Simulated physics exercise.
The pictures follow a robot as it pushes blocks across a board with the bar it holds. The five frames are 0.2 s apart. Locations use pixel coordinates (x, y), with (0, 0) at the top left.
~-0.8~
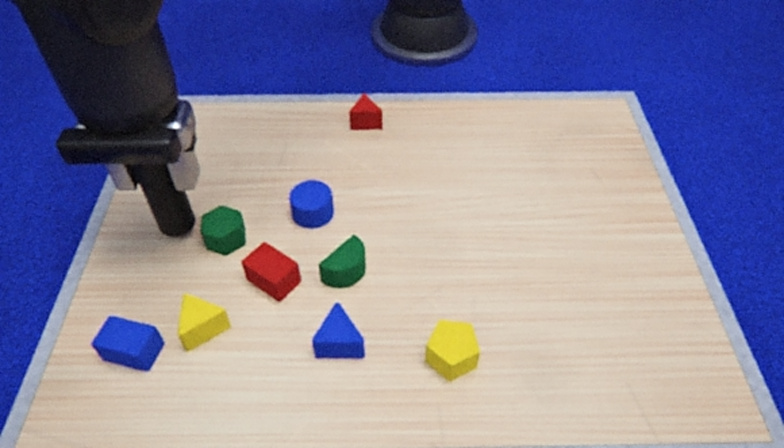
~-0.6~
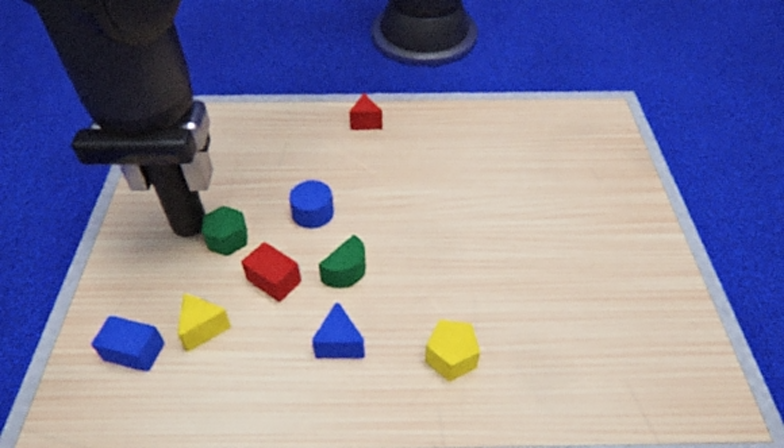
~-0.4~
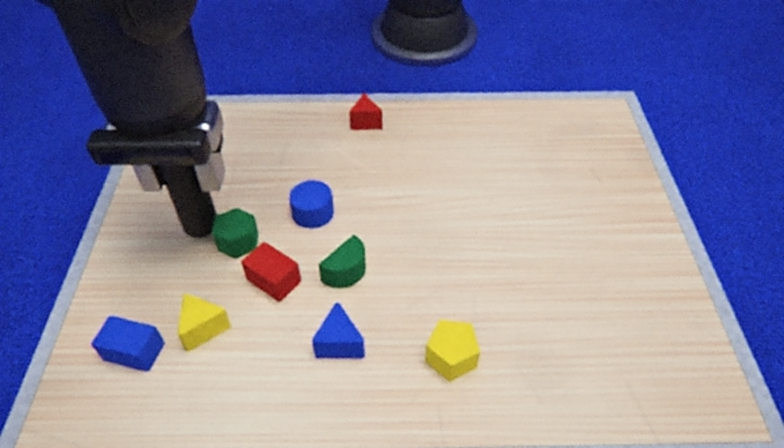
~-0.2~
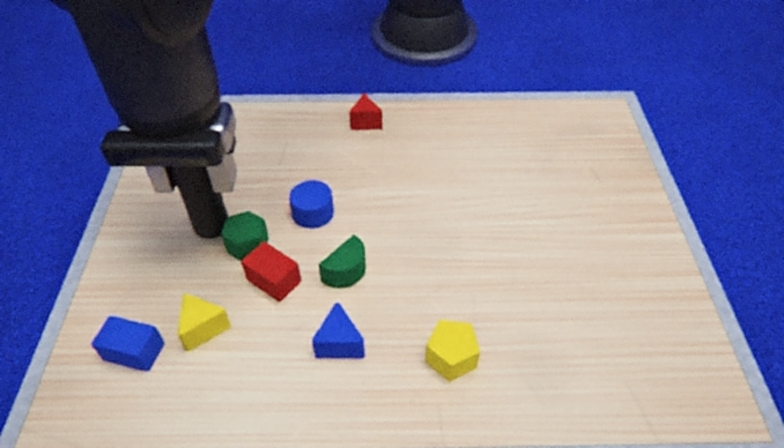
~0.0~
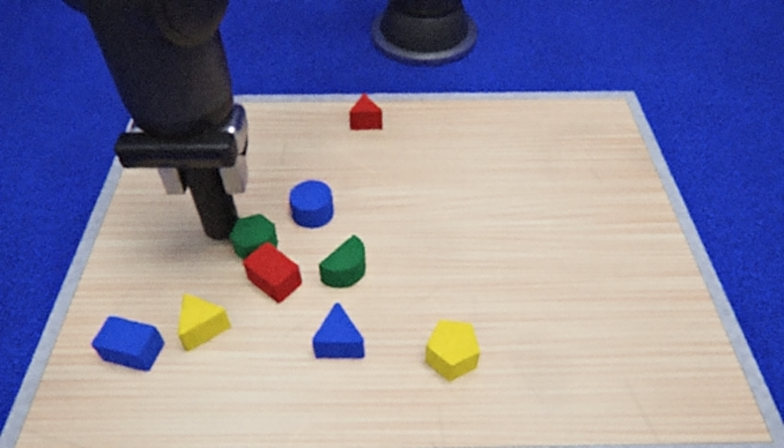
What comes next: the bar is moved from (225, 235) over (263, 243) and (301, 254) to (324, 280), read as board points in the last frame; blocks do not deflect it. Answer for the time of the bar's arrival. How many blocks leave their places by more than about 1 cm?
The number of blocks that move over 1 cm is three or more.
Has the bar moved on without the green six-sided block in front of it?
I'd say no.
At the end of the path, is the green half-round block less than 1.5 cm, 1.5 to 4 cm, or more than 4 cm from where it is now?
I'd go with over 4 cm for this block.
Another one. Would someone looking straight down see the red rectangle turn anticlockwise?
No
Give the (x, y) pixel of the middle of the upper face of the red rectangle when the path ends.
It will end up at (286, 288).
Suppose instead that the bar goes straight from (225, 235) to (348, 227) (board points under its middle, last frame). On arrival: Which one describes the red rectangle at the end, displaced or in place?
It does get moved.
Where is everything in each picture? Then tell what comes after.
Tip of the bar at (178, 224), middles of tops, green six-sided block at (220, 220), red rectangle at (269, 262), blue disc at (310, 194), green half-round block at (345, 254), in the first picture.
Bar at (190, 224), nothing pushed, in the second picture.
Bar at (201, 224), green six-sided block at (233, 223), in the third picture.
Bar at (212, 226), green six-sided block at (243, 226), in the fourth picture.
Bar at (223, 227), green six-sided block at (252, 229), red rectangle at (271, 263), blue disc at (310, 194), green half-round block at (345, 254), in the fifth picture.
What follows on the original path. One third of the way, bar at (261, 236); green six-sided block at (291, 238), turned 15° clockwise; red rectangle at (282, 274), turned 45° clockwise.
Two thirds of the way, bar at (301, 247); green six-sided block at (329, 254), turned 35° clockwise; red rectangle at (287, 283), turned 75° clockwise; green half-round block at (364, 261), turned 25° anticlockwise.
At the end, bar at (323, 273); green six-sided block at (357, 276), turned 15° clockwise; red rectangle at (286, 288), turned 90° clockwise; blue disc unmoved; green half-round block at (393, 268), turned 65° anticlockwise.
